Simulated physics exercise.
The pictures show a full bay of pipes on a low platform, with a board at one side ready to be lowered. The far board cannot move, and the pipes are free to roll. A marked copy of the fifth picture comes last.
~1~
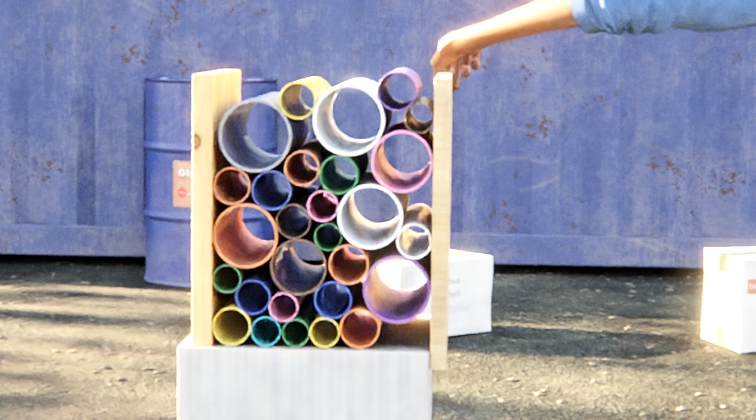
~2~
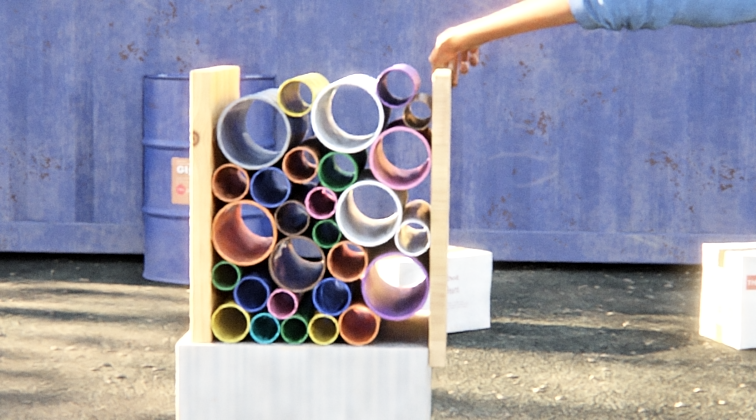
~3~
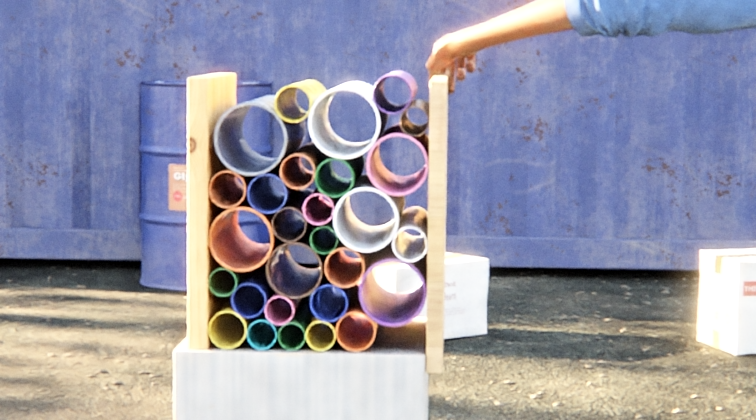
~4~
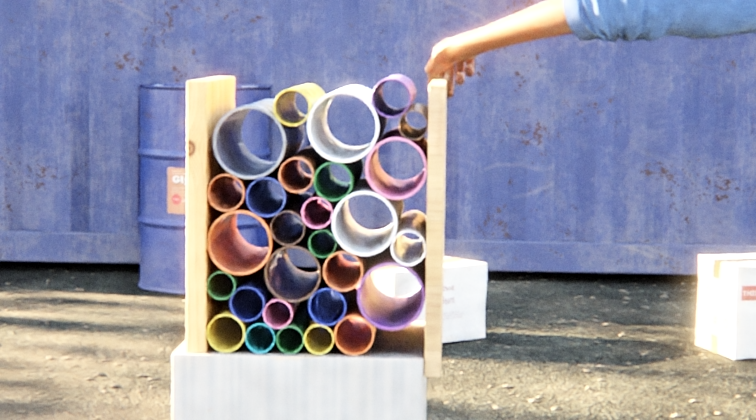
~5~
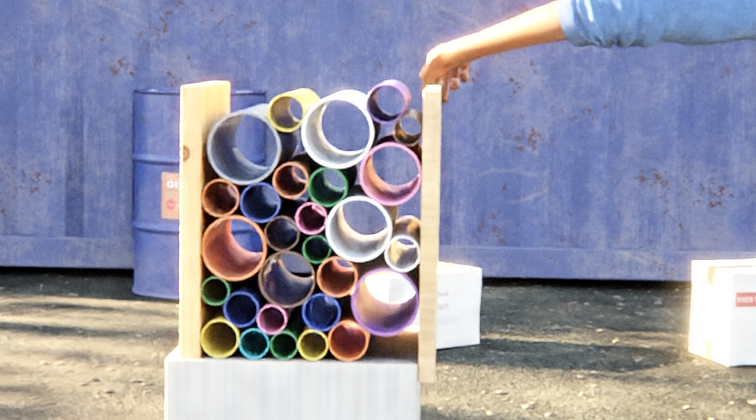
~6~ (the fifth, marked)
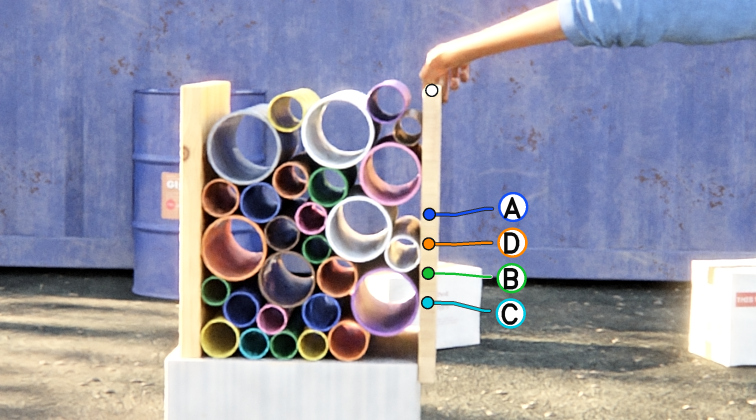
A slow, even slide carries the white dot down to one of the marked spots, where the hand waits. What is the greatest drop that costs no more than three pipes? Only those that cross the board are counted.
It can be let down to A.
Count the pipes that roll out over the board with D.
It comes to four.
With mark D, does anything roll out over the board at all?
Yes.
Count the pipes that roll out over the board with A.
The count is two.
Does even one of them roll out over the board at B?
At B: Yes.
On the marked copy, A at (429, 214); B at (428, 274); C at (428, 303); D at (429, 244); the white dot at (432, 90).
Taking A. A third of the way, top of the board (423, 147).
Two thirds of the way, top of the board (422, 211).
When it is over, top of the board (422, 213), two out over the board.
As for the rest, B four out over the board; C more than three out over the board; D four out over the board.
